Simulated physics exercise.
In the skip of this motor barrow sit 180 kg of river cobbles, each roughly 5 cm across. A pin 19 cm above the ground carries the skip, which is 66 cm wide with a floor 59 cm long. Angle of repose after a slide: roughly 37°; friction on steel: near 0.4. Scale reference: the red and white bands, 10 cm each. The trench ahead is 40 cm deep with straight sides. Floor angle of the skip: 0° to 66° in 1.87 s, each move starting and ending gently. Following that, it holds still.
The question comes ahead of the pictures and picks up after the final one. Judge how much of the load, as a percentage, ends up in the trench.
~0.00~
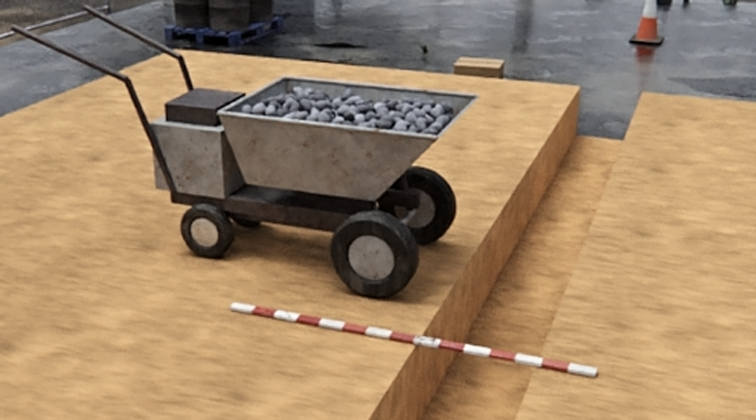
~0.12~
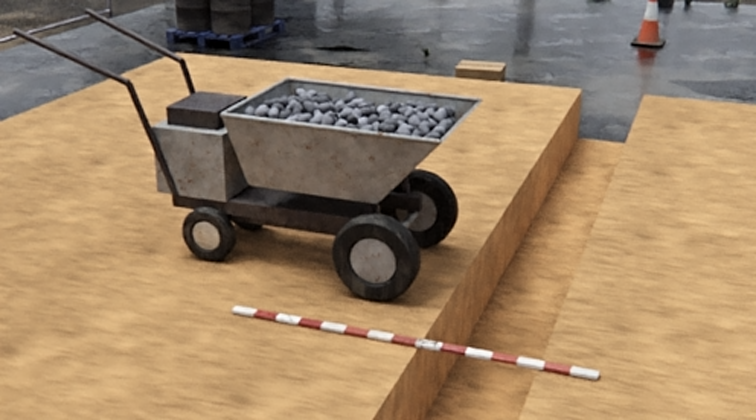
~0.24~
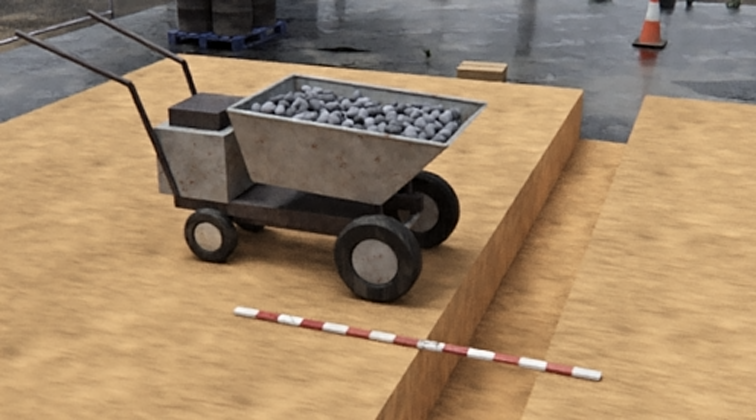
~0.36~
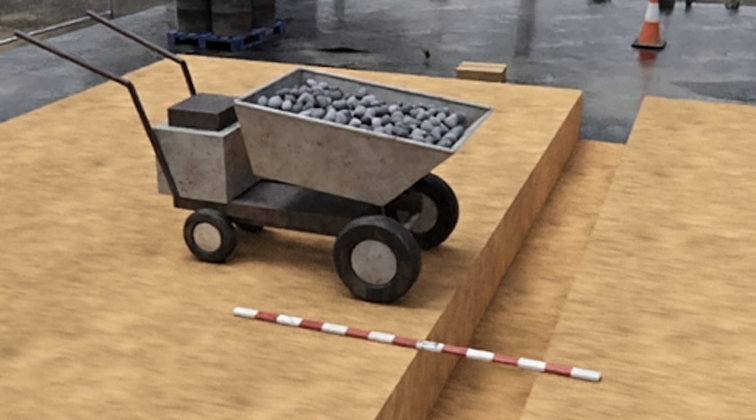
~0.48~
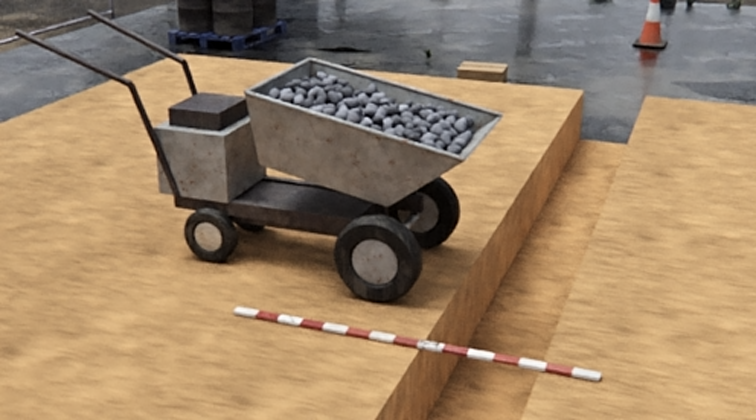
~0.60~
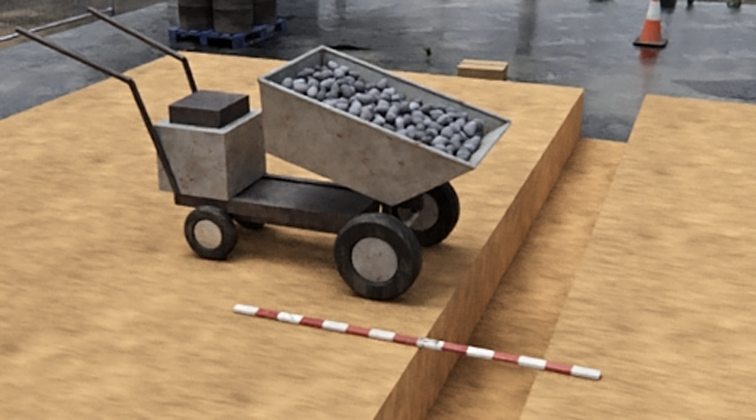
Around 59 %.
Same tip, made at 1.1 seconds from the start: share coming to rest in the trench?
Expected share: Around 55%.
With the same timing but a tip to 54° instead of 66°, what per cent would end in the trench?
Some 40 in a hundred, I'd say.
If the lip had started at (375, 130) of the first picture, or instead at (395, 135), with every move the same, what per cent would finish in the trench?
Roughly 100 percent for the first, and 95 percent for the second.
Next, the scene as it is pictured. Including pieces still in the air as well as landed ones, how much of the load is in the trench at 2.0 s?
Something like 15 in a hundred.
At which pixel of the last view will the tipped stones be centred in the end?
Roughly (552, 344), I'd say.
After 1.4 s the floor is at 56°; 100 % in the skip; the foremost stones are at (539, 226).
After 2.0 s the floor is at 66°; 57 % in the skip, 16 % in the trench, 27 % past the trench; the foremost stones are at (684, 299).
After 2.3 s the floor is at 66°; 30 % in the skip, 28 % in the trench, 42 % past the trench; the foremost stones are past the picture's edge.
After 4.3 s the floor is at 66°; 0 % in the skip, 59 % in the trench, 41 % past the trench; the foremost stones are past the picture's edge.
